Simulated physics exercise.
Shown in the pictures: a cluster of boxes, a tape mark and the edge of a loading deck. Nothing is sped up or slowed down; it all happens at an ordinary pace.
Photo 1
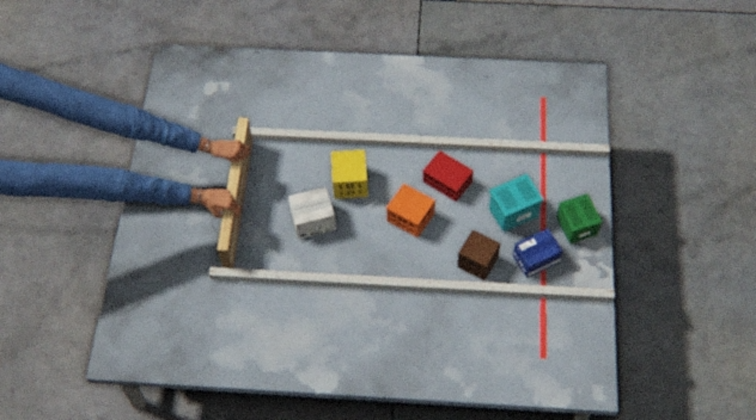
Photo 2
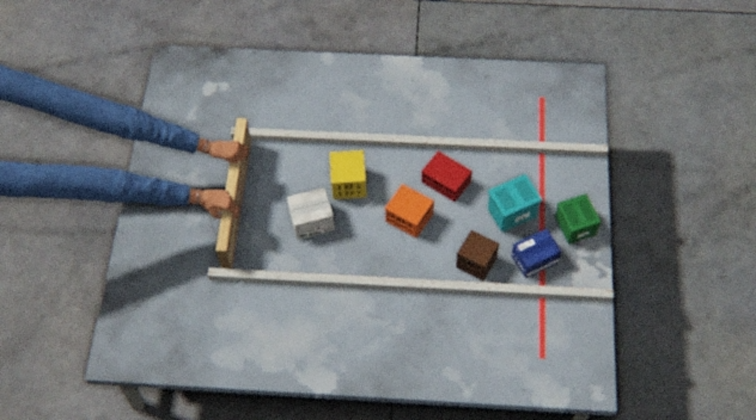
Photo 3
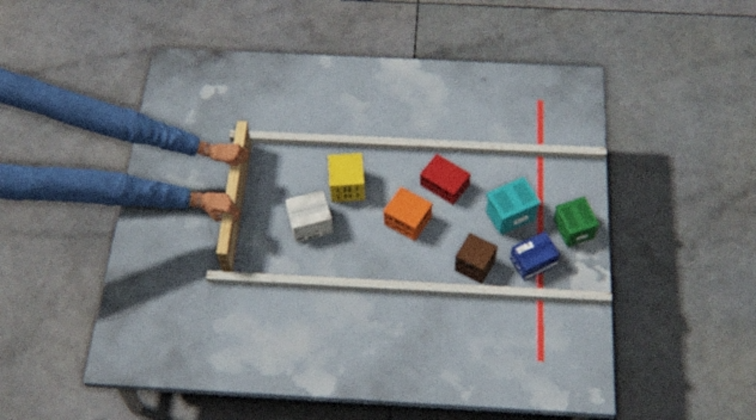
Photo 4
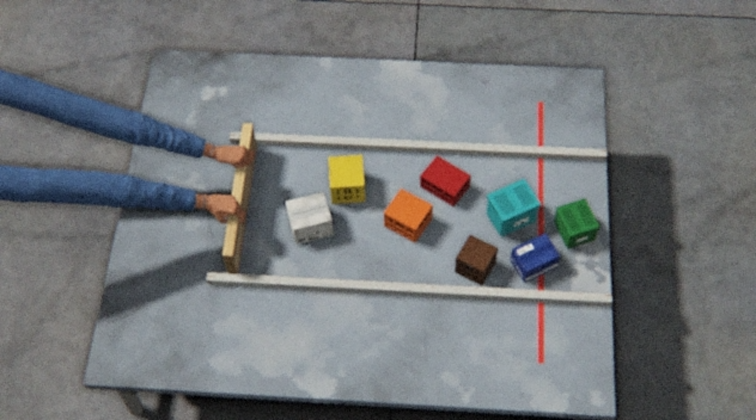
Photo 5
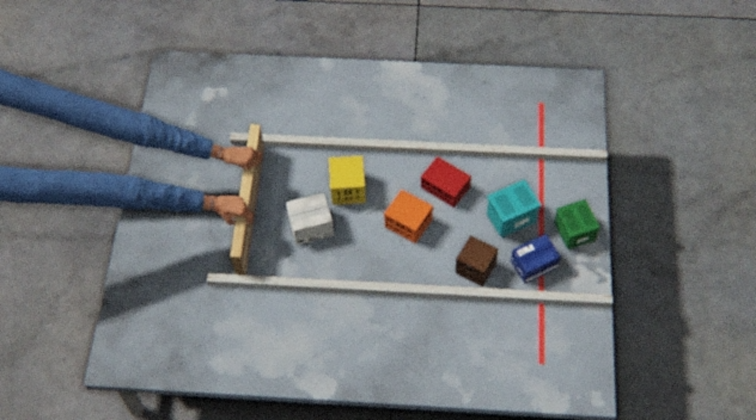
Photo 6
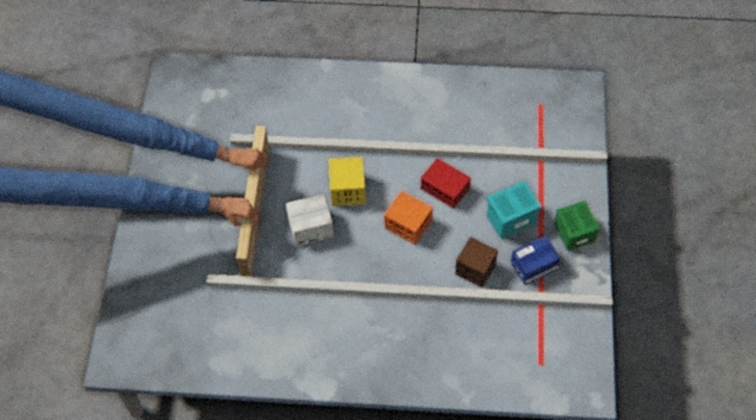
A grey, mottled tabletop stands on a concrete floor, seen from high above with the view drifting very slightly. Between two pale rails lie eight small boxes, white, yellow, orange, red and brown from left to centre, then turquoise, blue and green near a red line at right. Two blue-sleeved arms hold a wooden plank at left and slide it slightly rightward, while the boxes stay still.
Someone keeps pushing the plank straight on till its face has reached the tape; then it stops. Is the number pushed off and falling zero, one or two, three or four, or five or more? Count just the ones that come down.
It is one or two.
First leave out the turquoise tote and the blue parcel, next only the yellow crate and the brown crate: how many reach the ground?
Tally per try: 1 / 0.
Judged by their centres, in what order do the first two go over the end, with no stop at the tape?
Order, earliest first: The green tote, next the turquoise tote.
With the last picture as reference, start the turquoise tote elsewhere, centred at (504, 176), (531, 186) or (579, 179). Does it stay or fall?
At the three spots, the turquoise tote tips over, tips over and tips over.
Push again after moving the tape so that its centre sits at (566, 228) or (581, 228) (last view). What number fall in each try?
Down on the ground: 5 and 5.
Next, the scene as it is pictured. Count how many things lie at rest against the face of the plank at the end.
That would be 3 of them.
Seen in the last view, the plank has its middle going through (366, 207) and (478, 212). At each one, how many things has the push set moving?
The count is 3 at the first point and 7 at the second.
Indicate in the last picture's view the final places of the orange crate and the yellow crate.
Roughly (595, 217), and the other roughly (559, 193).
Soon after, none off yet; green tote at rest near (576, 227); blue parcel at rest near (535, 260); turquoise tote at rest near (513, 211).
Then, none off yet; green tote at rest near (576, 227); blue parcel at rest near (535, 260); turquoise tote moving near (515, 211).
Further on, none off yet; green tote moved about its own width near (601, 224); blue parcel moving near (539, 262); turquoise tote moved about its own width near (575, 196).
By the end, the number that fall off is one or two; fallen, turquoise tote and green tote.
